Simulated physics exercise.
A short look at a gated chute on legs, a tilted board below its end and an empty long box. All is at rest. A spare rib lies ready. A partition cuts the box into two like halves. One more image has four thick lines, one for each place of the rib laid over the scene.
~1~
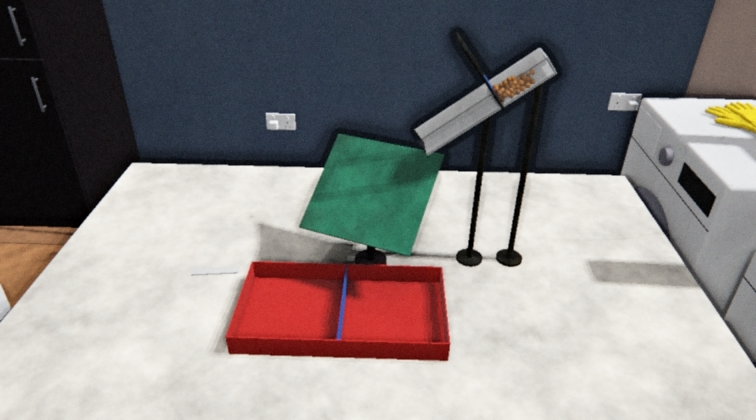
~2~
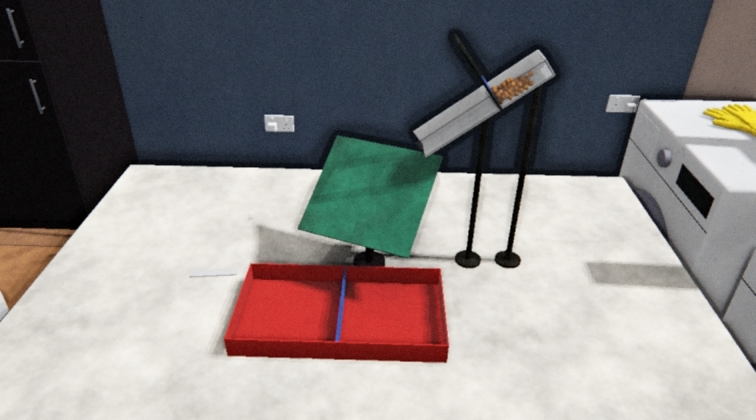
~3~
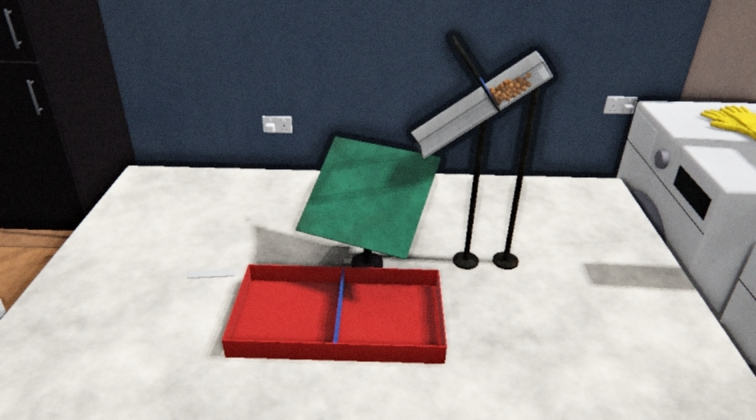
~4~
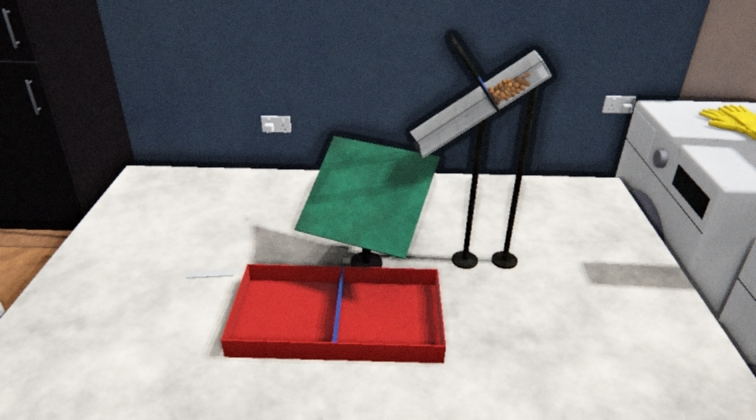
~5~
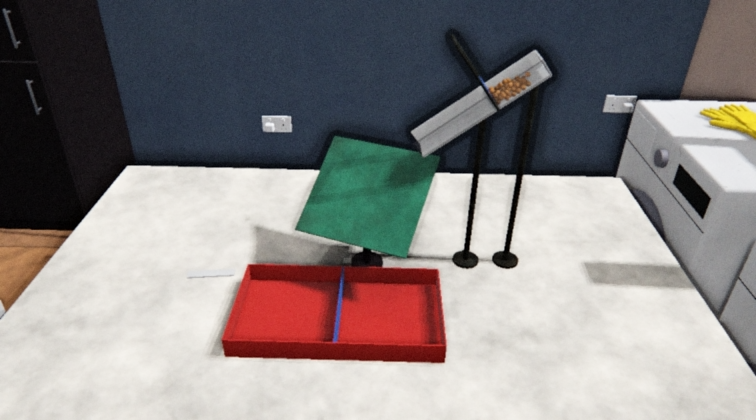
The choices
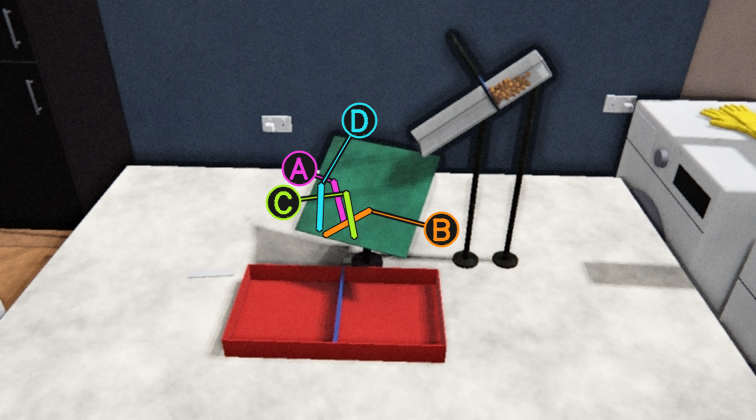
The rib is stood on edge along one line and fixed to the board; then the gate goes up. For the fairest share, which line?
It is A.
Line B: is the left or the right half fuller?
More lands on the left.
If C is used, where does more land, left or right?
More lands on the right.
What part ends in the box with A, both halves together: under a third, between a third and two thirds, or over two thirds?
Line A gives over two thirds.
On the marked copy, line A from (333, 181) to (344, 222); line B from (369, 210) to (325, 234); line C from (346, 193) to (354, 236); line D from (321, 185) to (319, 228).
With A, of what is caught, close to two thirds in the left half, close to a third in the right.
With B, of what is caught, all but a few in the left half, a small share in the right.
With C, of what is caught, a small share in the left half, the bulk in the right.
With D, of what is caught, all but a few in the left half, only a few in the right.
